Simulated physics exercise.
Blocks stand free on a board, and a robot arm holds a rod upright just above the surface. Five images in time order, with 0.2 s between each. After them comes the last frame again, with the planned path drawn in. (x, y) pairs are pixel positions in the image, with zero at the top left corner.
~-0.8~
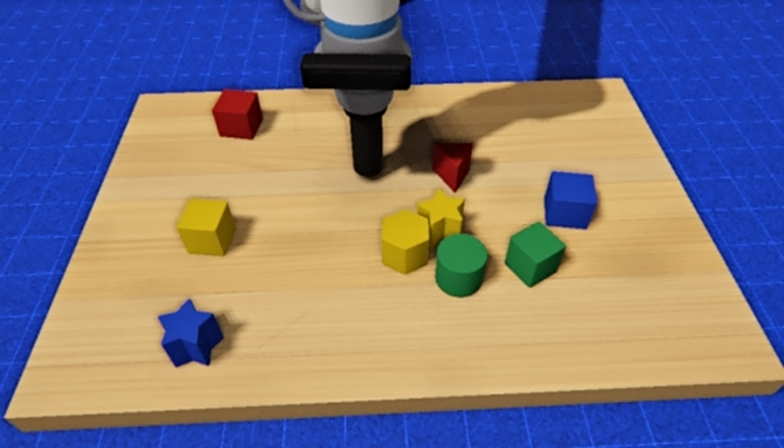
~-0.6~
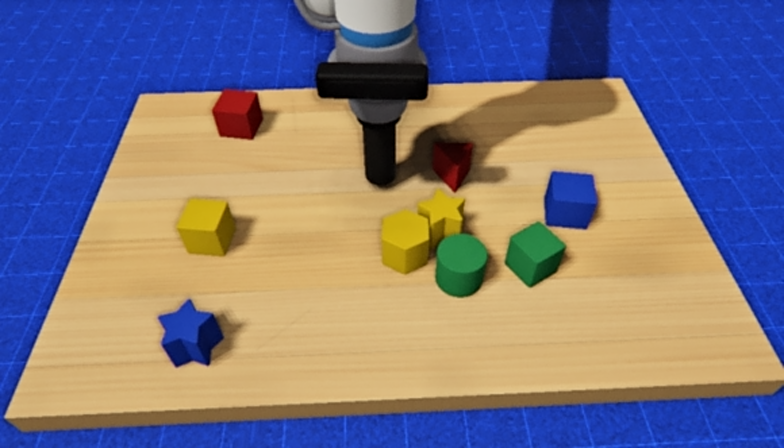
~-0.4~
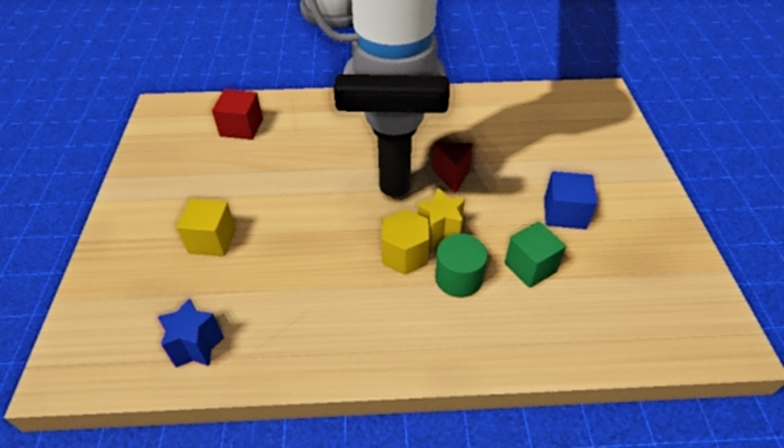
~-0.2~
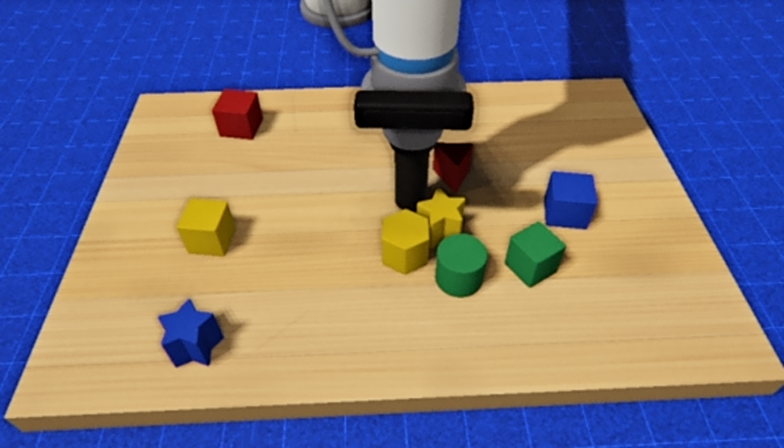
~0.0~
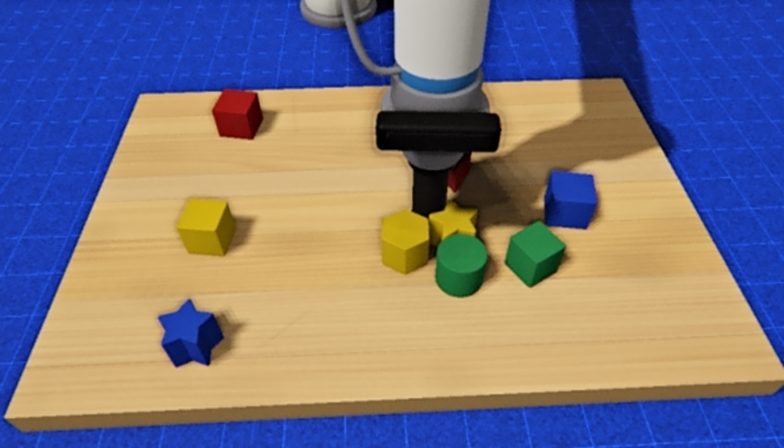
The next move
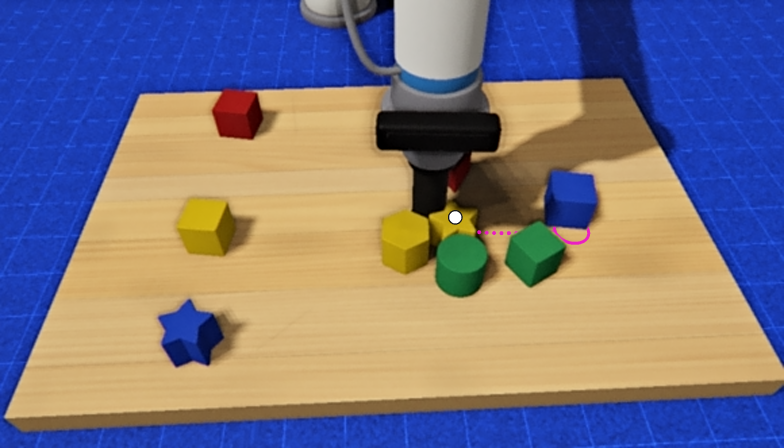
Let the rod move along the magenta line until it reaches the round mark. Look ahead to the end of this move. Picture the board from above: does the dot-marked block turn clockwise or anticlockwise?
Bird's-eye view: Clockwise.
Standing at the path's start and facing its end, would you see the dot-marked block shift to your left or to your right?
The shift is rightward.
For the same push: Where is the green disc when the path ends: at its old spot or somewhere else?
That block moves.
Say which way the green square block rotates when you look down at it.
Counterclockwise rotation.
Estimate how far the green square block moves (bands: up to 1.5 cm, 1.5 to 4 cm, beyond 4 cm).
Shift: Under 1.5 cm.
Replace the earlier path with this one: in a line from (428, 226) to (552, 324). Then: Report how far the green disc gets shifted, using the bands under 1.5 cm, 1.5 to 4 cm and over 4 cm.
It shifts by more than 4 cm.
Path on the board, from (428, 226) over (500, 233) to (572, 230); the dot is on the yellow star.
What follows on the original path. One third of the way, rod at (477, 224); yellow star at (487, 231), turned 40° clockwise; green disc at (470, 261).
Two thirds of the way, rod at (526, 225); yellow star at (498, 232), turned 65° clockwise; green disc at (470, 261); green square block at (546, 246), turned 20° anticlockwise.
At the end, rod at (574, 223); yellow star at (498, 232), turned 65° clockwise; green disc at (470, 261); green square block at (546, 246), turned 20° anticlockwise; blue square block at (594, 176), turned 40° anticlockwise.
